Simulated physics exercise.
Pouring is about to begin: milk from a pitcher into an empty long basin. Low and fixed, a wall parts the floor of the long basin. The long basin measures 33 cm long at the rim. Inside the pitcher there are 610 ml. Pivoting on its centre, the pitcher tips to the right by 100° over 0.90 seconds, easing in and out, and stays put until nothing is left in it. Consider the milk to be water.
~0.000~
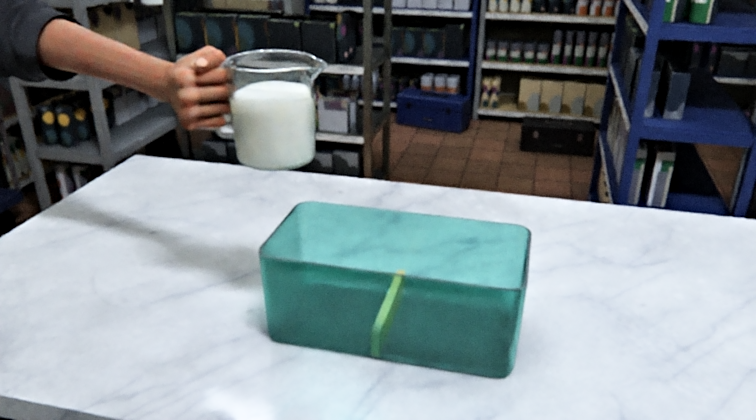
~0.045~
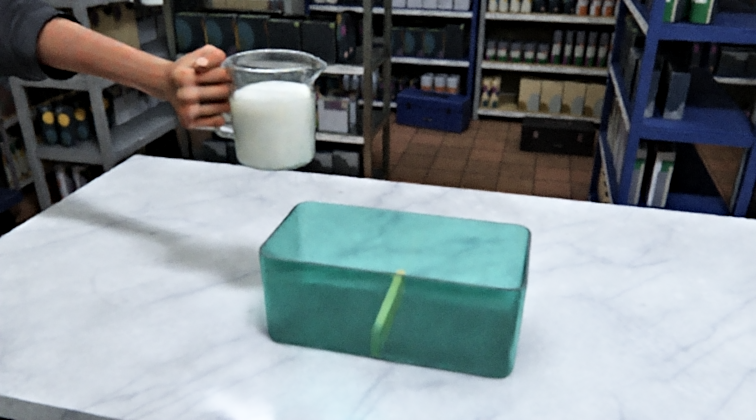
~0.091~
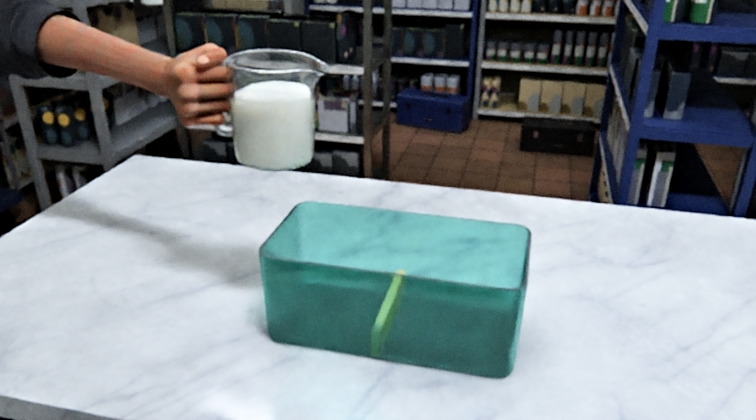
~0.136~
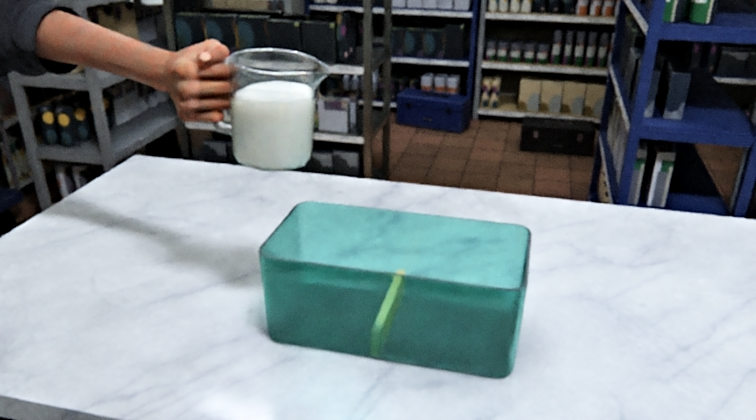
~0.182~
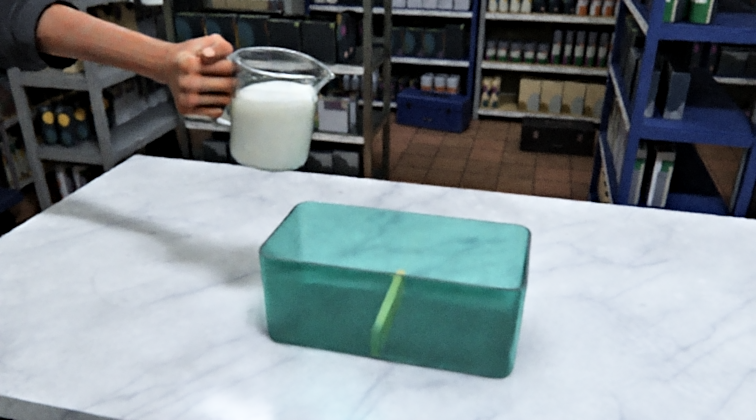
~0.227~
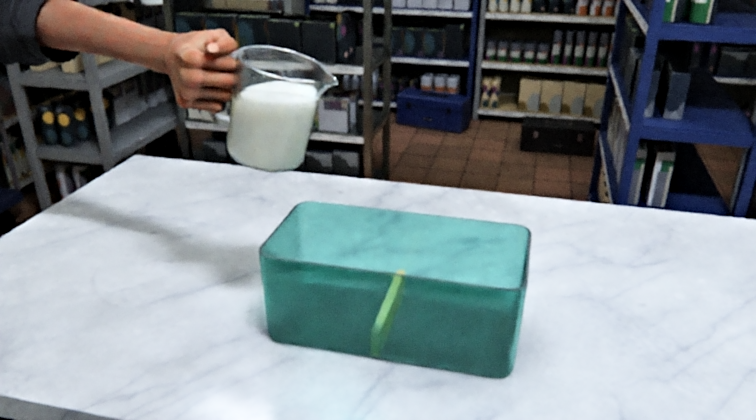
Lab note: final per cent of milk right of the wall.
Approx. 48 %.
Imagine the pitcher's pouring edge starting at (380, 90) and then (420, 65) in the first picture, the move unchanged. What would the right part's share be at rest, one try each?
90 then 85 %.
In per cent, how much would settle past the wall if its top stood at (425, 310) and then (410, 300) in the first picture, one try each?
Some 10 in a hundred, then some 5 in a hundred.
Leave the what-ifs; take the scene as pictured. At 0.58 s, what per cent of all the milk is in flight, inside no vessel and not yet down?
Near 12 per cent at that moment.
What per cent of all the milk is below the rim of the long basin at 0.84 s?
Some 40 per cent.
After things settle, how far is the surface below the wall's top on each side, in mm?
Measured: Left around 22 mm, right around 26 mm.
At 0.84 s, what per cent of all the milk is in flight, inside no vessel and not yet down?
Around 26 percent of the liquid.
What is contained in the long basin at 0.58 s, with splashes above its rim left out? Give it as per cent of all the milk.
Estimate - around 0 in a hundred parts.
By 0.58 s the tilt is 72° and 88 per cent is still to pour, 0 is left of the wall and 0 right of it.
By 0.84 s the tilt is 99° and 34 per cent is still to pour, 18 is left of the wall and 22 right of it.
By 1.11 s the tilt is 100° and 6 per cent is still to pour, 40 is left of the wall and 47 right of it.
By 1.40 s the tilt is 100° and 1 per cent is still to pour, 51 is left of the wall and 47 right of it.
At rest 51 per cent lies left of the wall, 48 right of it and 1 outside.
